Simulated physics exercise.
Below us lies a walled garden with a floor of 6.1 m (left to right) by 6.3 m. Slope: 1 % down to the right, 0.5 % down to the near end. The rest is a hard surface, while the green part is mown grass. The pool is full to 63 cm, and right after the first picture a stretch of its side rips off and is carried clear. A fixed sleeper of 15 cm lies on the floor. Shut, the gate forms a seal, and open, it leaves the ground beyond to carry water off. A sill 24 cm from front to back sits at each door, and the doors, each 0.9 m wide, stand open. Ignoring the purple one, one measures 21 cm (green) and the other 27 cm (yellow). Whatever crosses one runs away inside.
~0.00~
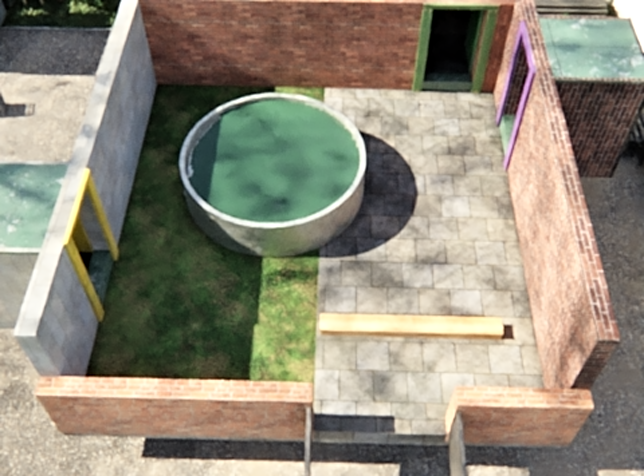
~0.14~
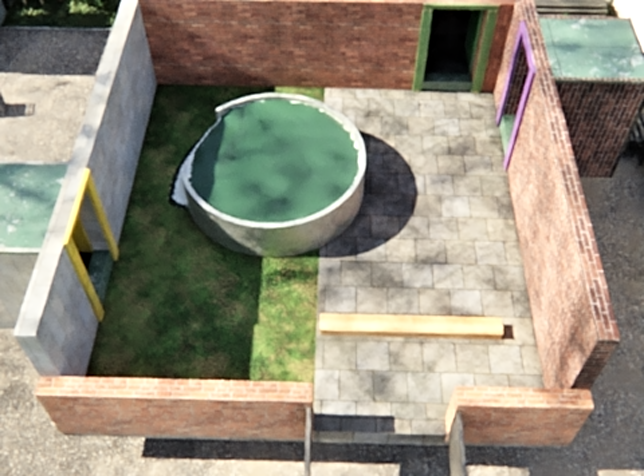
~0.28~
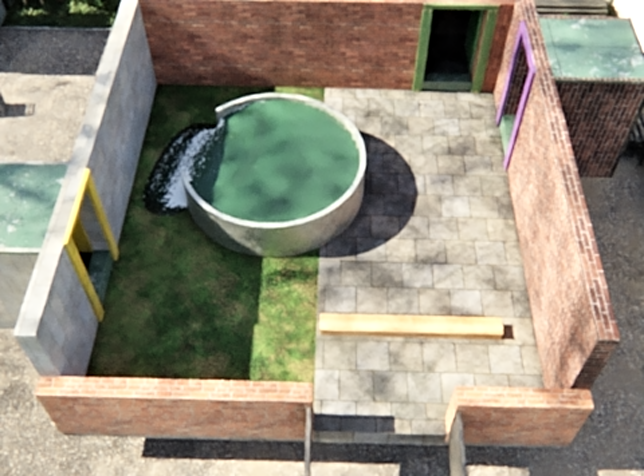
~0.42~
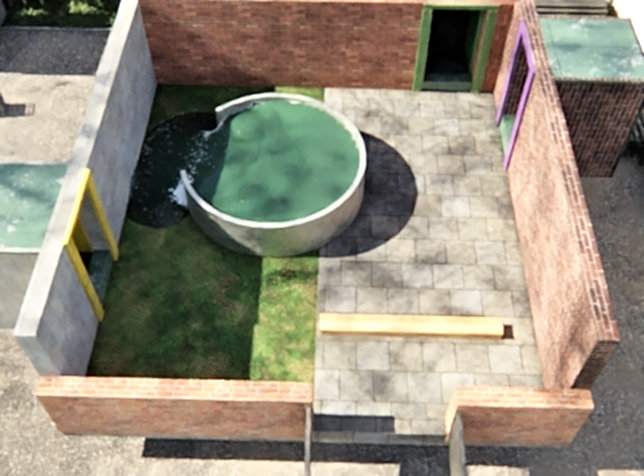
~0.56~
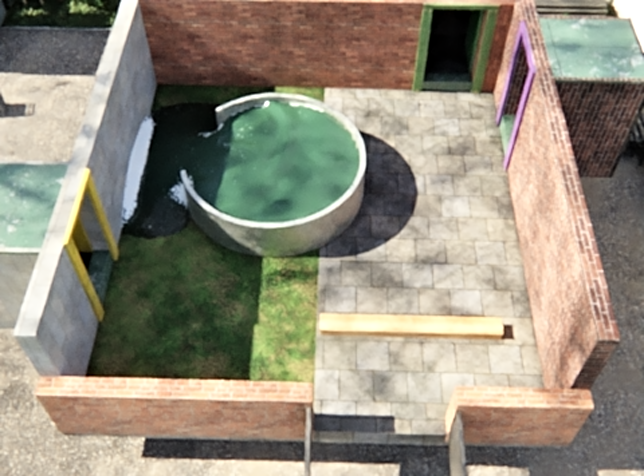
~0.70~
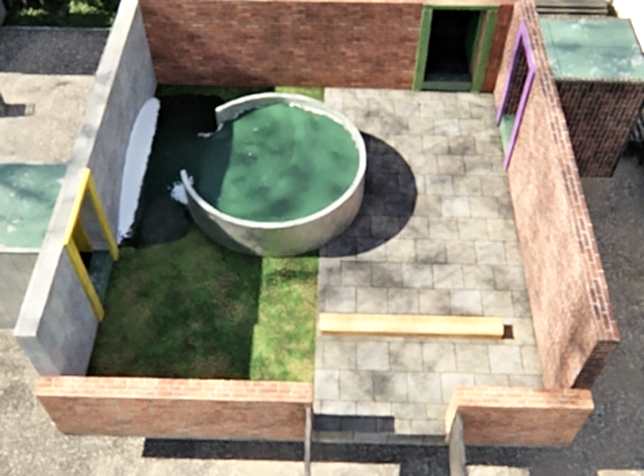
In the video, a round pool of green water stands in a walled yard of grass and paving; its left side breaks open, and water pours through the gap, spreading across the grass to the grey wall on the left.
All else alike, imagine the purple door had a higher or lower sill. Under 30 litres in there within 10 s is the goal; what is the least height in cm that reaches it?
Close to 14.5 cm is just enough.
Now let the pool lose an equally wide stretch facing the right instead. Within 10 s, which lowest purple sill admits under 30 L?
Some 25 centimetres.
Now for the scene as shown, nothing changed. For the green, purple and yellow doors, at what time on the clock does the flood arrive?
It reaches green at 3.2 s, purple at 3.8 s, and yellow at 1.1 s.
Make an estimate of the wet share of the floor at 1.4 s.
Some 15 per cent of it.
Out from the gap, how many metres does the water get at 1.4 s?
Close to 2.8 metres, I'd say.
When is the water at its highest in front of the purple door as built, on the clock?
At about 4.5 s.
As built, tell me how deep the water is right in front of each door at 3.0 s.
Lab note, cm: Green 0; purple 0; yellow 9.
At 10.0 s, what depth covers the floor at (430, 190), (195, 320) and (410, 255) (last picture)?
The three readings, in order, are 6, 7 and 8 cm.
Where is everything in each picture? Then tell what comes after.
The first frame shows still water, 63 cm deep, in the pool at (273, 159); the purple door at (515, 99) is dry.
In the second frame, water pours out at (196, 161) and has run 0.3 m, to (172, 197); about 8 cm deep outside, 63 cm at the back.
In the third frame, the front is at (177, 138), 0.7 m from the gap at (196, 162); 1.2 m2 of floor is wet, 63 cm left at the back.
In the fourth frame, the front is at (153, 132), 1.1 m from the gap at (196, 163); 2.3 m2 of floor is wet, 63 cm left at the back.
In the fifth frame, the front is at (150, 115), 1.4 m from the gap at (196, 163); 3.0 m2 of floor is wet, 63 cm left at the back.
In the sixth frame, the gap is at (196, 162), the front 1.7 m out at (154, 99); the back of the pool holds 63 cm; the purple door at (515, 99), 5.2 m from the gap, is still 4.7 m from the nearest water.
After 1.4 s water covers 15 % of the floor, deepest (47 cm) near (148, 171); it has not reached the purple door.
After 3.0 s water covers 40 % of the floor, deepest (38 cm) near (157, 90); it has not reached the purple door.
After 10.0 s water covers 95 % of the floor, deepest (18 cm) near (540, 419); 10 cm at the purple door, 0 litres in over its 26 cm sill.
At the purple door as built, the water arrived by 3.9 s and peaked near 21 cm at 4.6 s.
With a sill of 12 cm, 61 litres would have come in within the 10 s; with 16 cm, 17 litres. So under 30 litres takes about 14.5 cm.
